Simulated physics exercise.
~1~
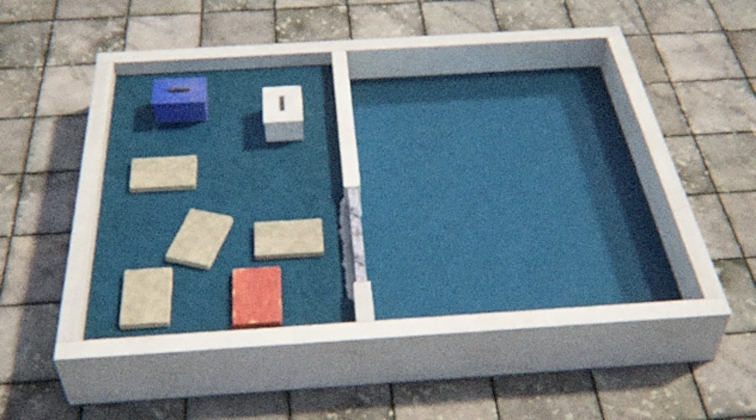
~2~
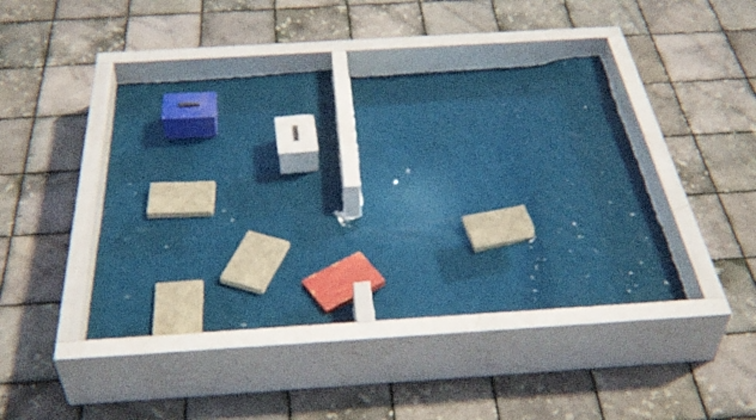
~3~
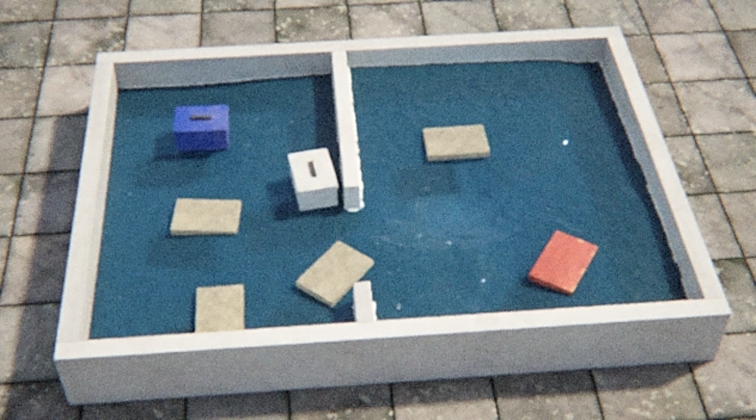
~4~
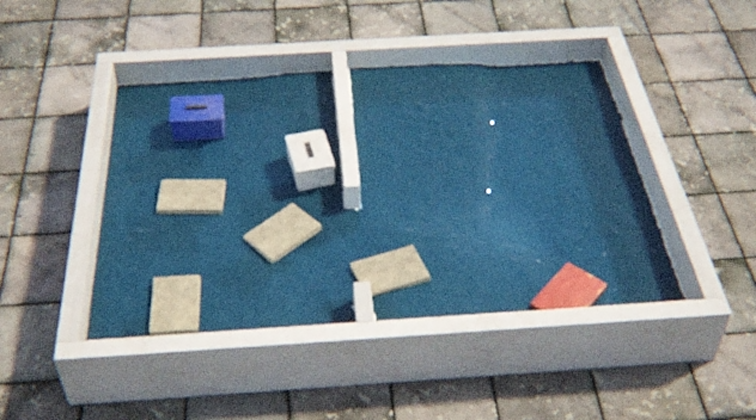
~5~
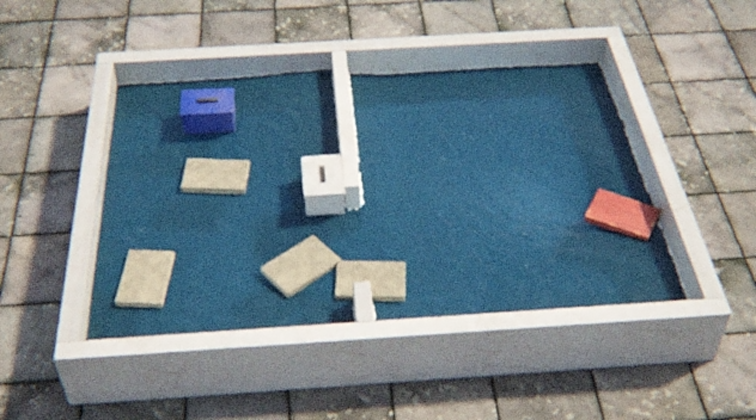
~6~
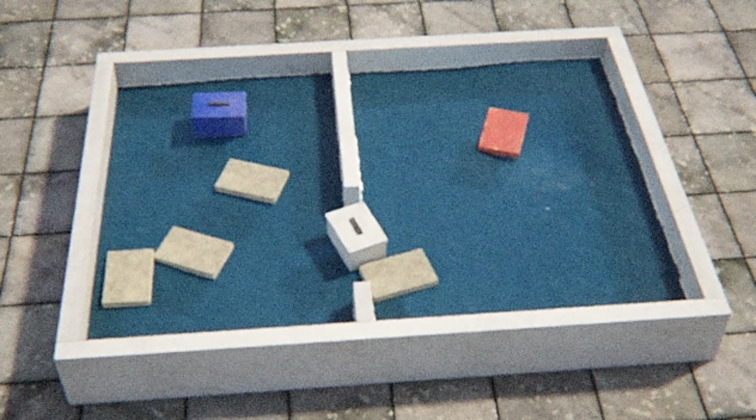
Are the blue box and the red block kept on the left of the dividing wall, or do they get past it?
The blue box stays on the left of the dividing wall. The red block gets past it and ends up on the right side.
Divided water tank with its gate opening, red block floating through, blue box staying left and white box reaching the gap.
